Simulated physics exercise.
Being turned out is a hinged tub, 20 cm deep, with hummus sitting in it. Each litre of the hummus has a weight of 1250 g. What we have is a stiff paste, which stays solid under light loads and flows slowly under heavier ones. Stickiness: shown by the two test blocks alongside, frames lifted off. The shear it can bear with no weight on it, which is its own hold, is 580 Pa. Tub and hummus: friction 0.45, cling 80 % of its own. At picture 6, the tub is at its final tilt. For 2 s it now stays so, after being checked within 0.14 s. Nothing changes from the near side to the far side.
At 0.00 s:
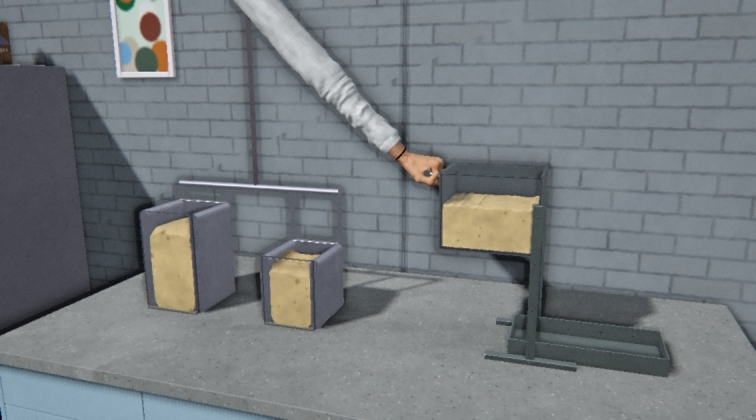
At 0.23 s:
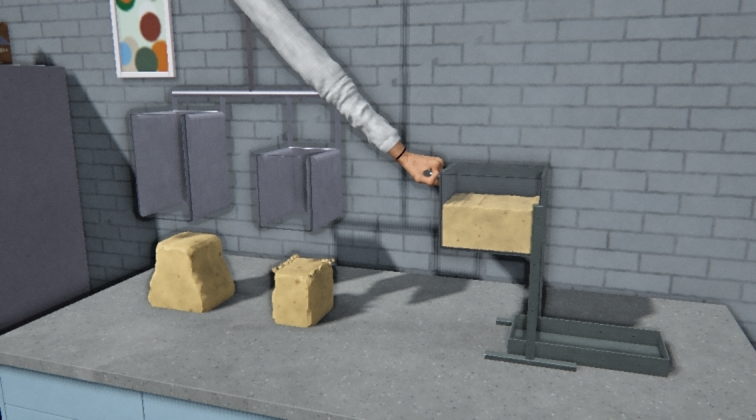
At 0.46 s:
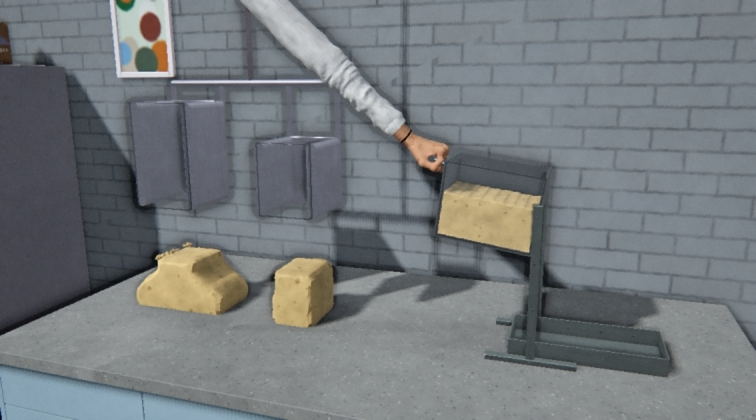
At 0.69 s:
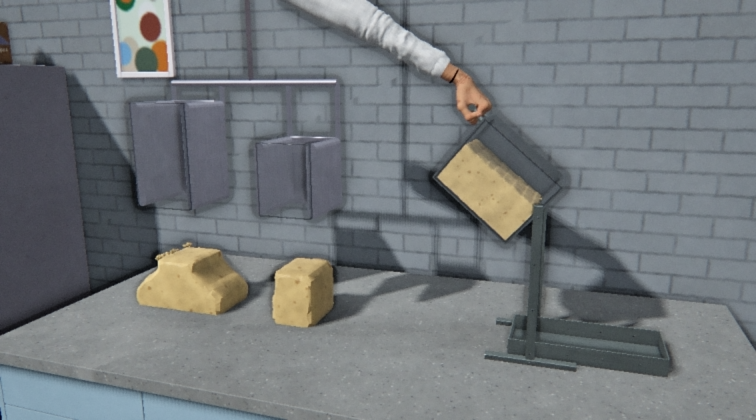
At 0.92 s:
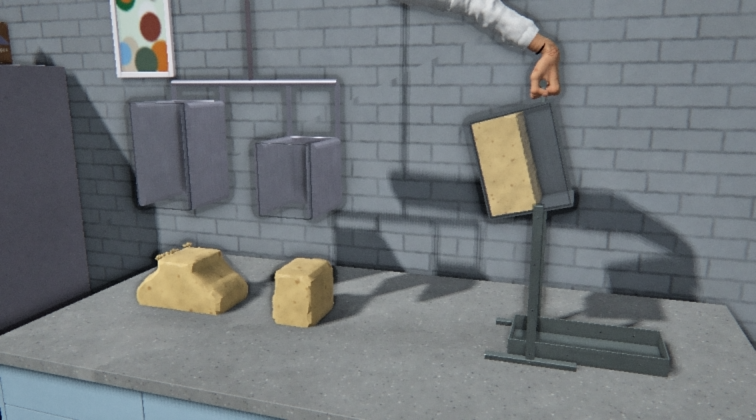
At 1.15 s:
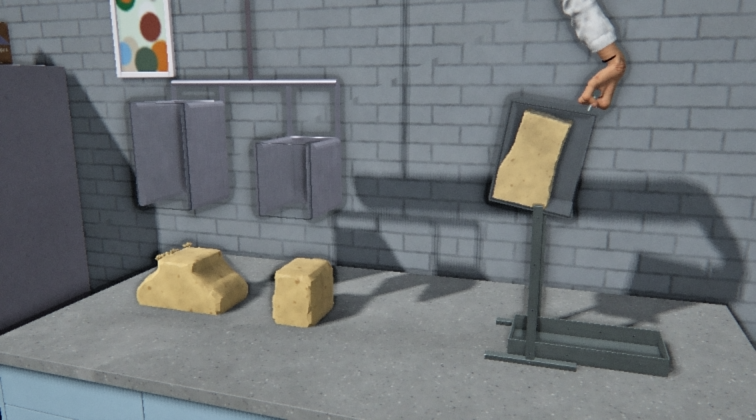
Two grey molds lift off tan blocks, the left one slumps, and a hand tilts a tub.
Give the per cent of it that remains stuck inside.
Some 47 per cent remains inside.
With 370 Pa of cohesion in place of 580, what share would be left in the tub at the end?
I'd guess around 40 in a hundred.
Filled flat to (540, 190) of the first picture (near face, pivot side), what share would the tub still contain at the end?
I'd guess around 35 in a hundred.
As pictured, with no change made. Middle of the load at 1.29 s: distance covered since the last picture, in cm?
Something like 7 cm, give or take.
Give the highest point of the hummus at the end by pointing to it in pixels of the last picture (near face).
The highest point is near (529, 175) in the last picture.
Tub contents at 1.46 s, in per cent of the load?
I'd say close to 50 %.
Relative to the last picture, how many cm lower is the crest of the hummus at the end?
The top ends up some 16 cm below its level in the last picture.
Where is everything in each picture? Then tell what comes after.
In the first frame, handle-side rim at (443, 173), tilt 0 degrees; highest point of the hummus at (450, 205); test blocks 28 cm, 18 cm high (left to right).
In the second frame, handle-side rim at (443, 173), tilt 0 degrees; highest point of the hummus at (450, 205); test blocks 23 cm, 17 cm high (left to right).
In the third frame, handle-side rim at (448, 161), tilt 8 degrees; highest point of the hummus at (449, 193); test blocks 17 cm, 17 cm high (left to right).
In the fourth frame, handle-side rim at (487, 120), tilt 40 degrees; highest point of the hummus at (468, 148); test blocks 17 cm, 17 cm high (left to right).
In the fifth frame, handle-side rim at (551, 104), tilt 75 degrees; highest point of the hummus at (512, 116); test blocks 17 cm, 17 cm high (left to right).
In the sixth frame, handle-side rim at (597, 117), tilt 100 degrees; highest point of the hummus at (530, 114); test blocks 17 cm, 17 cm high (left to right).
By 1.29 s, the tub is at 100 degrees and holds 94 %.
By 1.46 s, the tub is at 100 degrees and holds 50 %.
By 1.63 s, the tub is at 100 degrees and holds 47 %.
By 1.80 s, the tub is at 100 degrees and holds 47 %.
By 3.15 s, at the end, the tub is at 100 degrees and holds 47 %.
